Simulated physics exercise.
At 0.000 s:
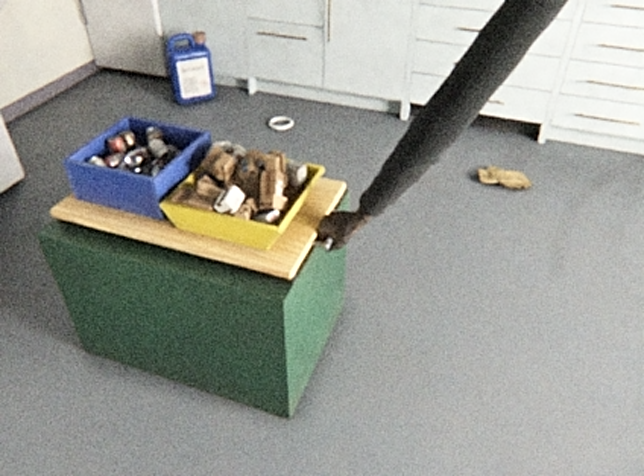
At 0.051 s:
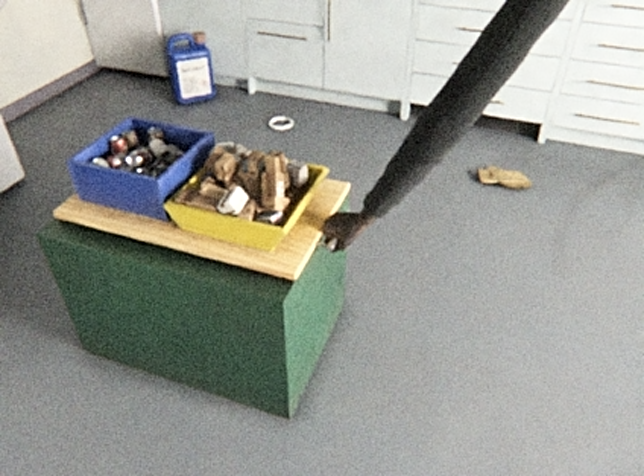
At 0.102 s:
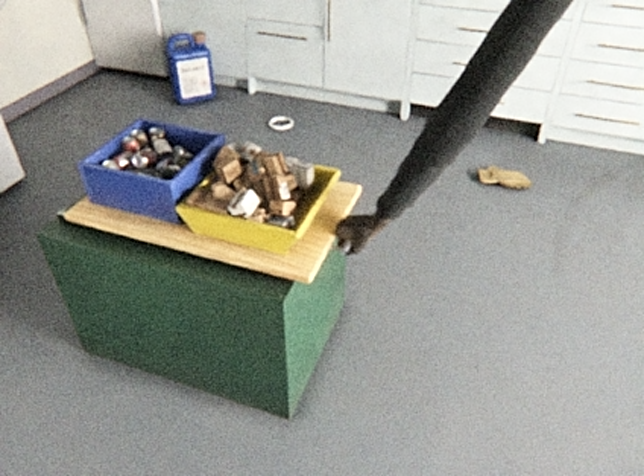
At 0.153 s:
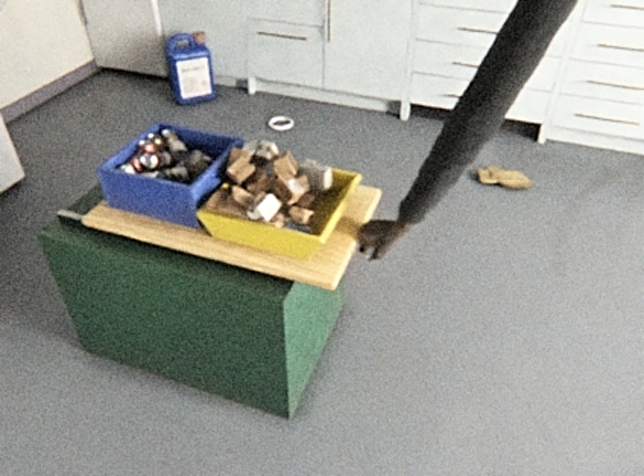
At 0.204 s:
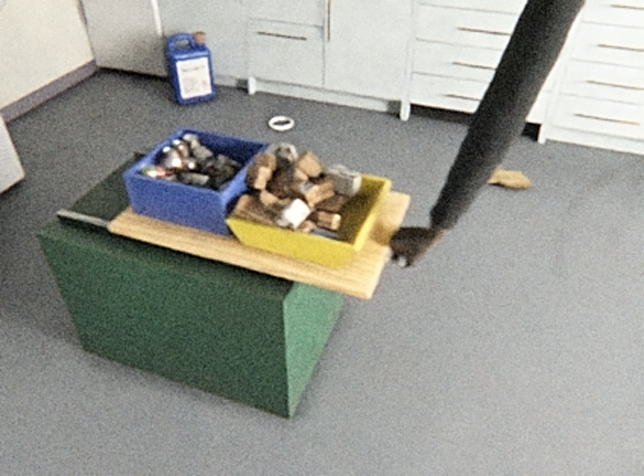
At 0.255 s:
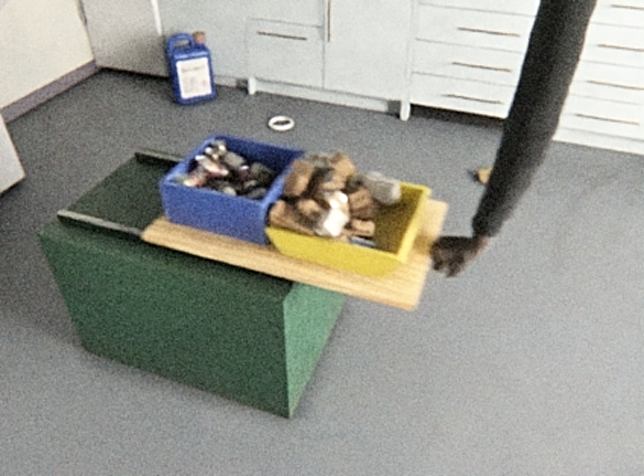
A hand pulls a wooden shelf holding blue and yellow tubs rightward across a green unit.
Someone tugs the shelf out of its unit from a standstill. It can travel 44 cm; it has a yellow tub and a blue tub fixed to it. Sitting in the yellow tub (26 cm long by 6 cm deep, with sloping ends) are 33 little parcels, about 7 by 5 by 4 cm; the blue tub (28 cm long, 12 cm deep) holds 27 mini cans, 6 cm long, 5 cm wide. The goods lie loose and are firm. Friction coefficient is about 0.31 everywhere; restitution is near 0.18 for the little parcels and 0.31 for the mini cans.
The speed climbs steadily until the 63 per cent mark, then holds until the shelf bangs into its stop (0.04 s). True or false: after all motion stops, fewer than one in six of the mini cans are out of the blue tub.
True.
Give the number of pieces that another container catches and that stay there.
About 1.
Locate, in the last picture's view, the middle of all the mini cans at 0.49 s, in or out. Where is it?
Near (277, 202).
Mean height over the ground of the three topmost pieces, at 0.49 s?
Their middles average near 82 cm high.
After 0.29 s, the shelf hits its stop.
After 0.37 s, the yellow tub has all 33 and the blue tub has all 27.
After 0.49 s, the yellow tub is down by 7 of 33 and the blue tub is down by 1 of 27.
After 0.71 s, the yellow tub is down by 9 of 33 and the blue tub is down by 1 of 27.
Final count (at 1.14 s), the yellow tub is down by 9 of 33 and the blue tub is down by 1 of 27. Asked share, 1 of 27, 4 per cent.
